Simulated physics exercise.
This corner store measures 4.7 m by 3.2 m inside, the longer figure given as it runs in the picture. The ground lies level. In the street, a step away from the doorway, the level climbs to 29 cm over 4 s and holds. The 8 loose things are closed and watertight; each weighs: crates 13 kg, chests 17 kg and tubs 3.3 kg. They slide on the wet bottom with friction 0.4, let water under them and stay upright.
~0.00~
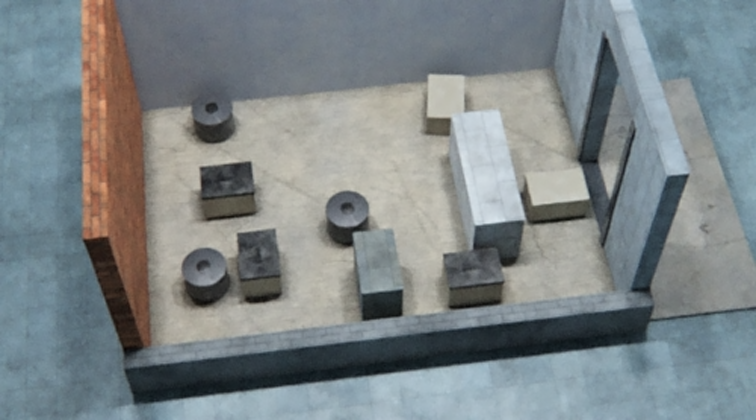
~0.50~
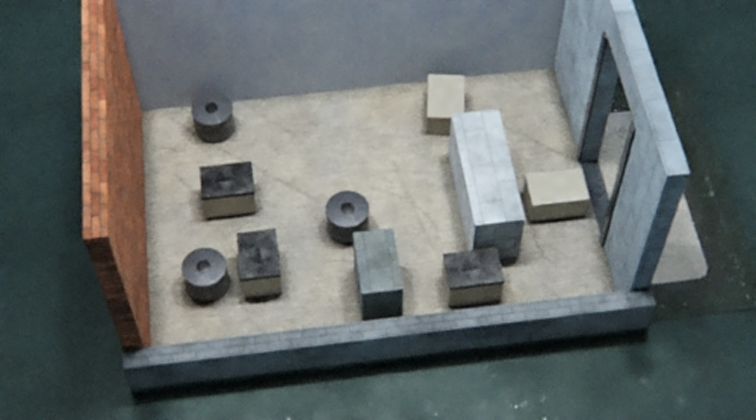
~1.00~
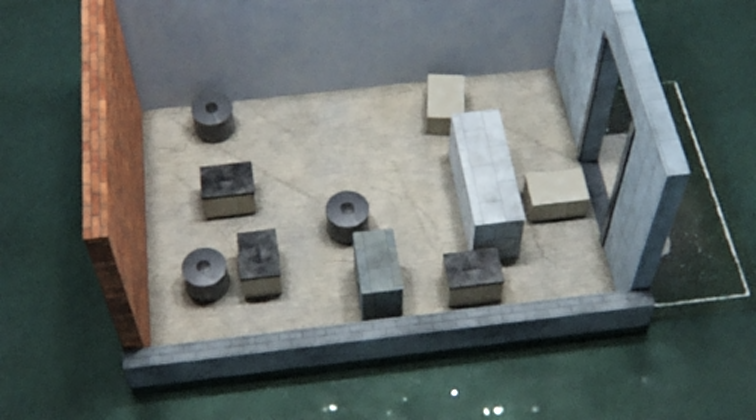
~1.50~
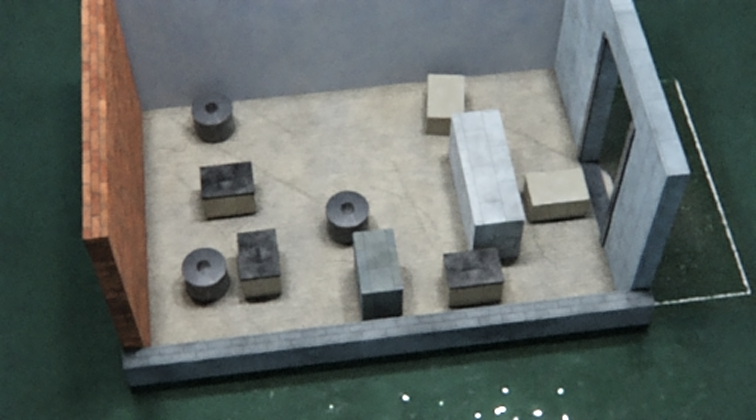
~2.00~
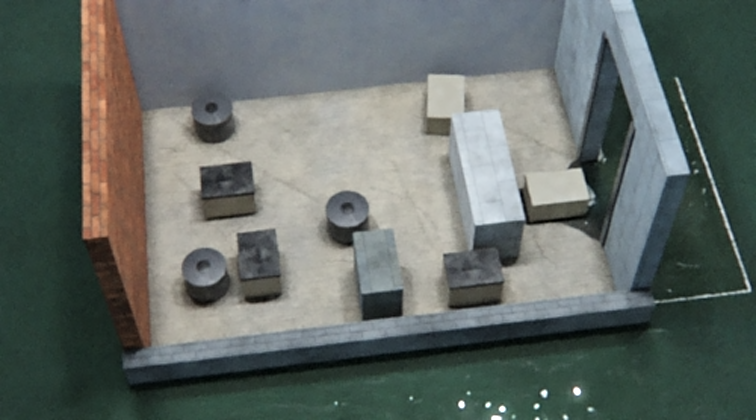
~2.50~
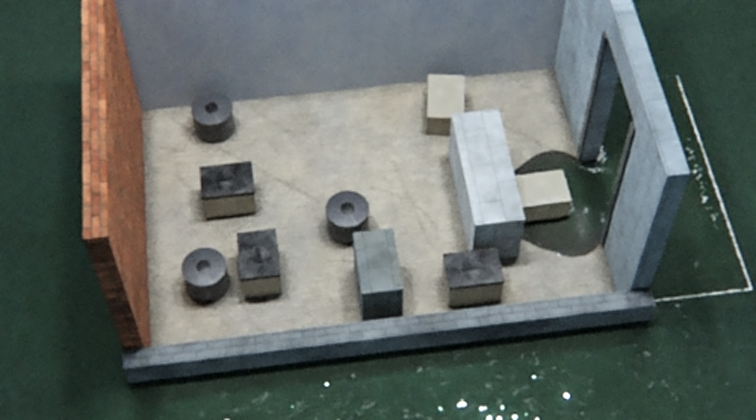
A small walled room without a roof, holding blocks and dark round tubs, stands on level ground as dark green water spreads around its outer walls. Water then enters through the doorway on the right and pools across the nearby floor, and the pale box beside it shifts slightly left.
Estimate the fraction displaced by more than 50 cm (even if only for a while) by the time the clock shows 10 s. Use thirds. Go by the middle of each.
It is between one and two thirds.
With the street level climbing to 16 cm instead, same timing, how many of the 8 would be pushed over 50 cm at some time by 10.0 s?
In that case 1 of them.
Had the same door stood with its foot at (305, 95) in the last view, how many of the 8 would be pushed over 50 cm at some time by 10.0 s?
Then 7.
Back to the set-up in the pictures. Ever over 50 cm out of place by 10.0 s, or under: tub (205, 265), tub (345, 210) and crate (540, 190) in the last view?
In that order: Less, under, over.
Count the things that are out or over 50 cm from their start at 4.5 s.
0 of them.
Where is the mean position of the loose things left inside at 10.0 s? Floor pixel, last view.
At about (313, 245).
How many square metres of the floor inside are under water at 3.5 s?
Some 3.0 m2.
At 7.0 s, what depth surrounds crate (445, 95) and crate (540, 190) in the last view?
About 5 and 16 cm.
After 3.5 s 0 of 8 are over 50 cm from their spots; 0 afloat.
After 4.5 s 0 of 8 are over 50 cm from their spots; 1 afloat.
After 7.0 s 2 of 8 are over 50 cm from their spots; 2 afloat.
After 10.0 s 3 of 8 are over 50 cm from their spots, and 3 have been at some point; 5 afloat.
